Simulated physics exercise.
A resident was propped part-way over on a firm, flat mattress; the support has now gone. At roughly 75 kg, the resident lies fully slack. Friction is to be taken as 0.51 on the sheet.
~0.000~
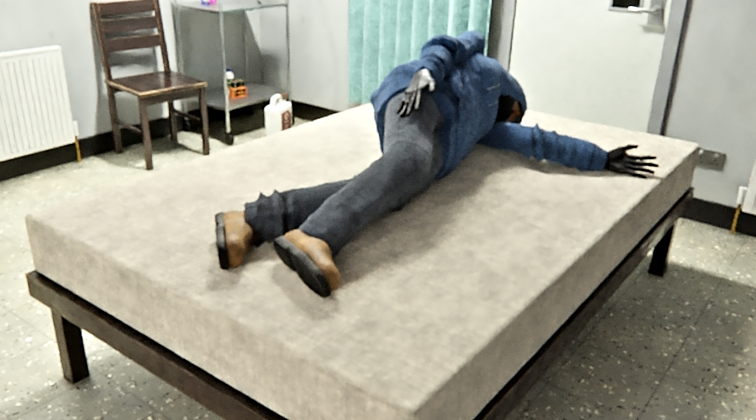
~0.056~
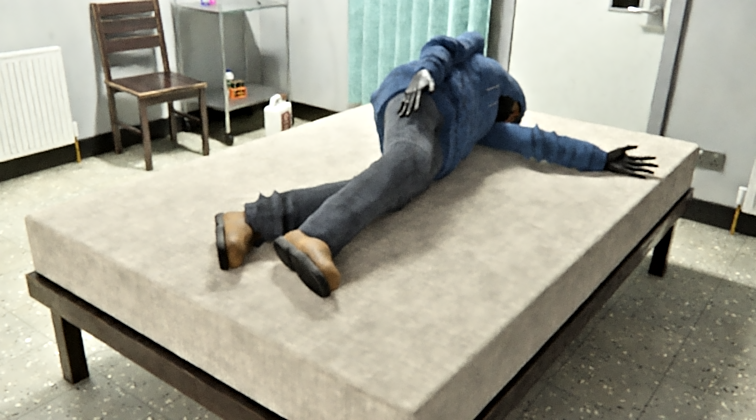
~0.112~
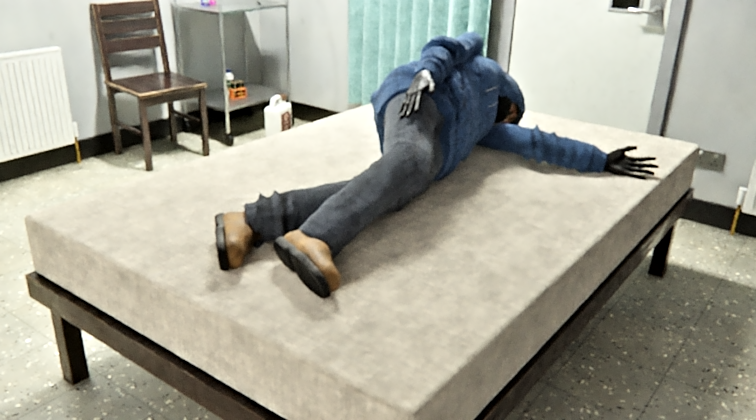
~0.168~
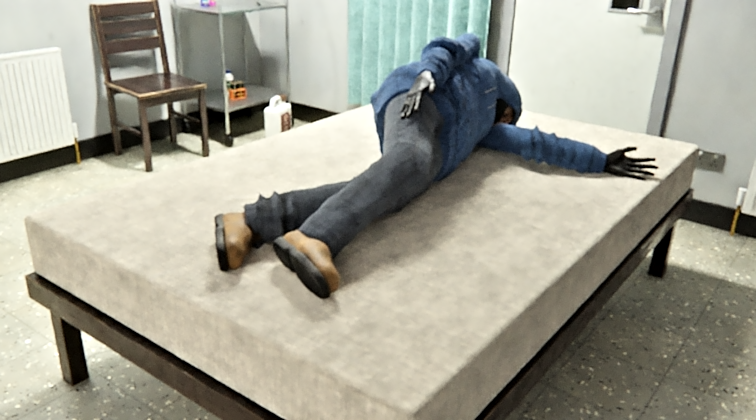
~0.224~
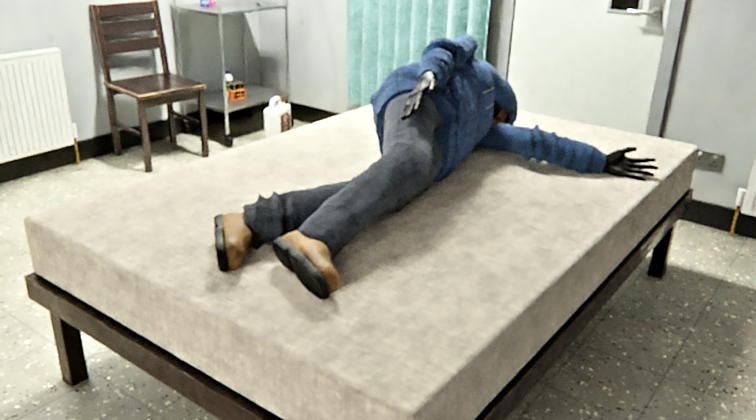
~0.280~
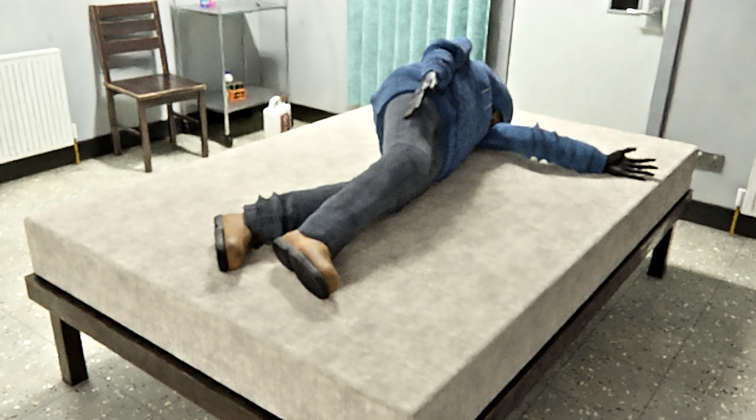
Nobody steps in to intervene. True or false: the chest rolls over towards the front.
False, it rolls backwards.
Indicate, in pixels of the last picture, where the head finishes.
The head finishes close to (436, 108).
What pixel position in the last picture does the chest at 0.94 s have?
Position at that time, last view: Approx. (421, 110).
After 0.54 s the chest is turned 55° from lying flat on the back, near (443, 104) in the last picture's view.
After 0.94 s the chest is turned 30° from lying flat on the back, near (421, 110) in the last picture's view.
After 1.54 s the chest is turned 0° from lying flat on the back, near (410, 114) in the last picture's view.
Final state at 1.8 s, chest sinks back.
